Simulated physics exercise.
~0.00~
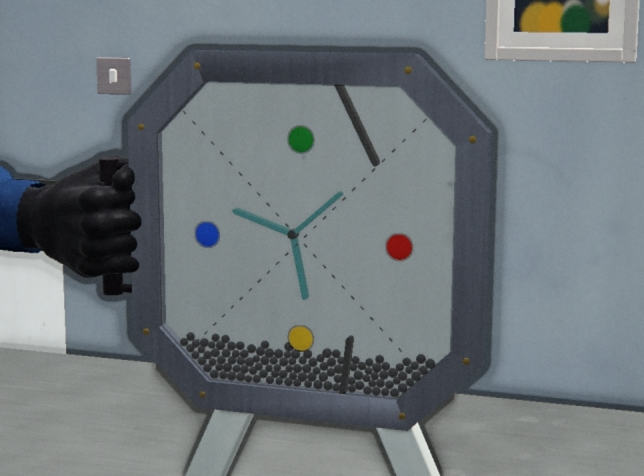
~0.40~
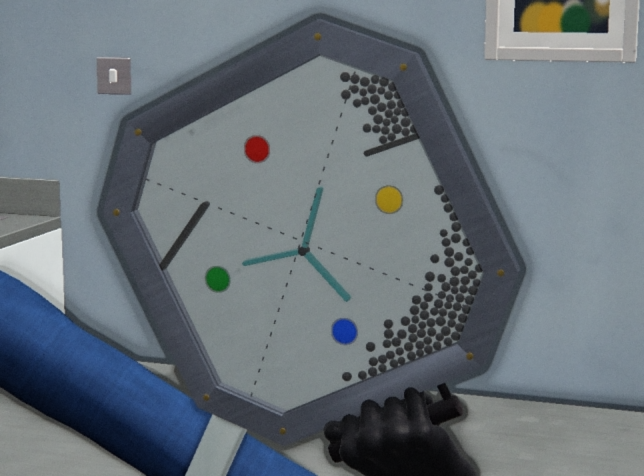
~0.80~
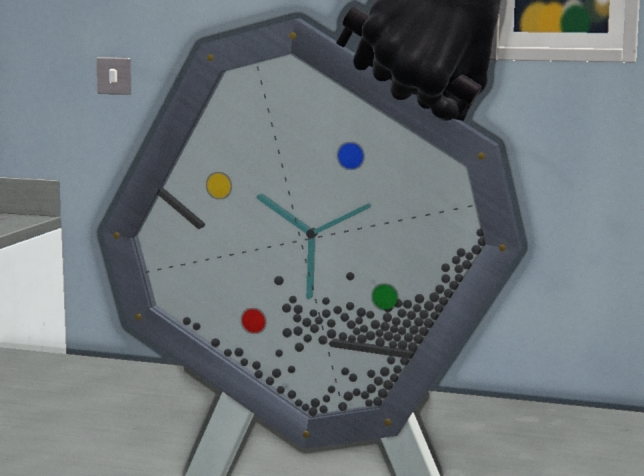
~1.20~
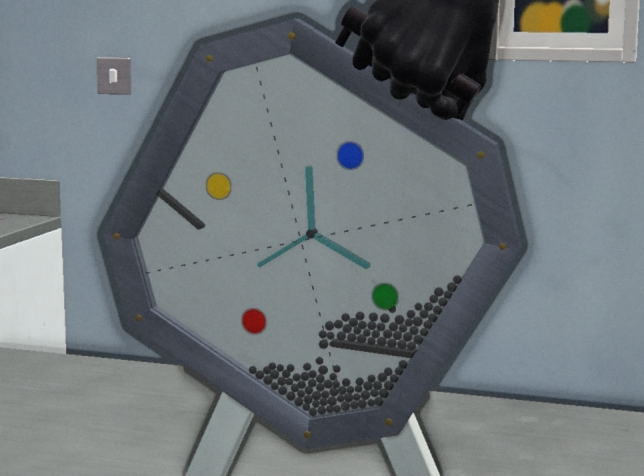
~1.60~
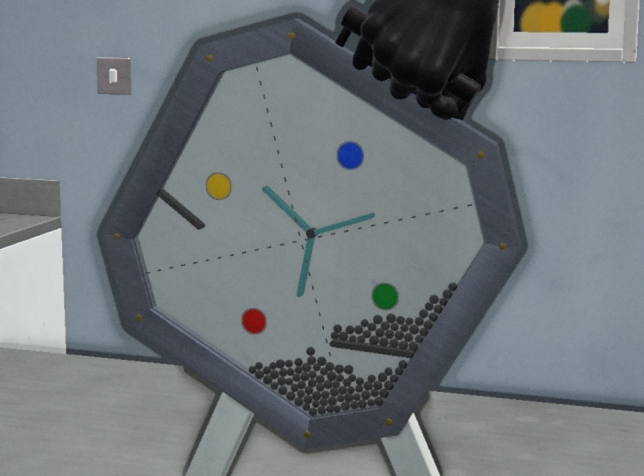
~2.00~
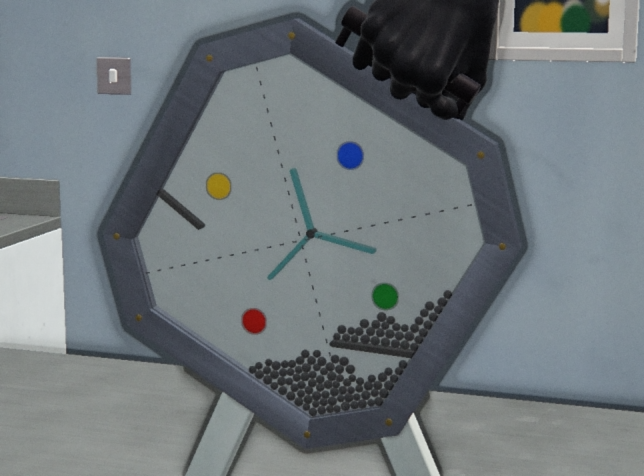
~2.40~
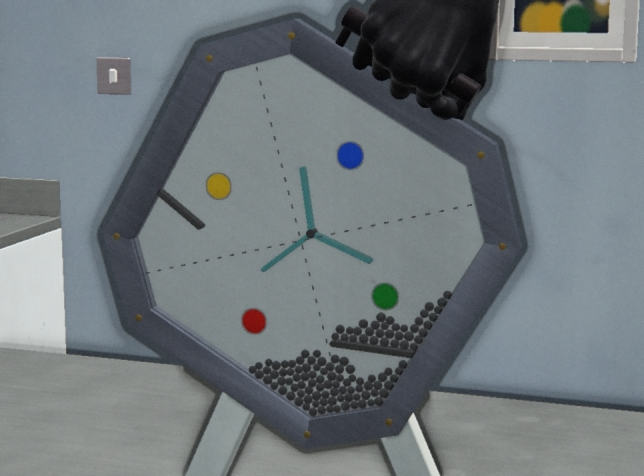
In the video, a black-gloved hand turns an eight-sided see-through case of small dark beads anticlockwise well past halfway, sending the beads tumbling as a three-armed teal piece spins; the case stops, and the beads settle along the bottom and on a short bar, near the red and green stickers.
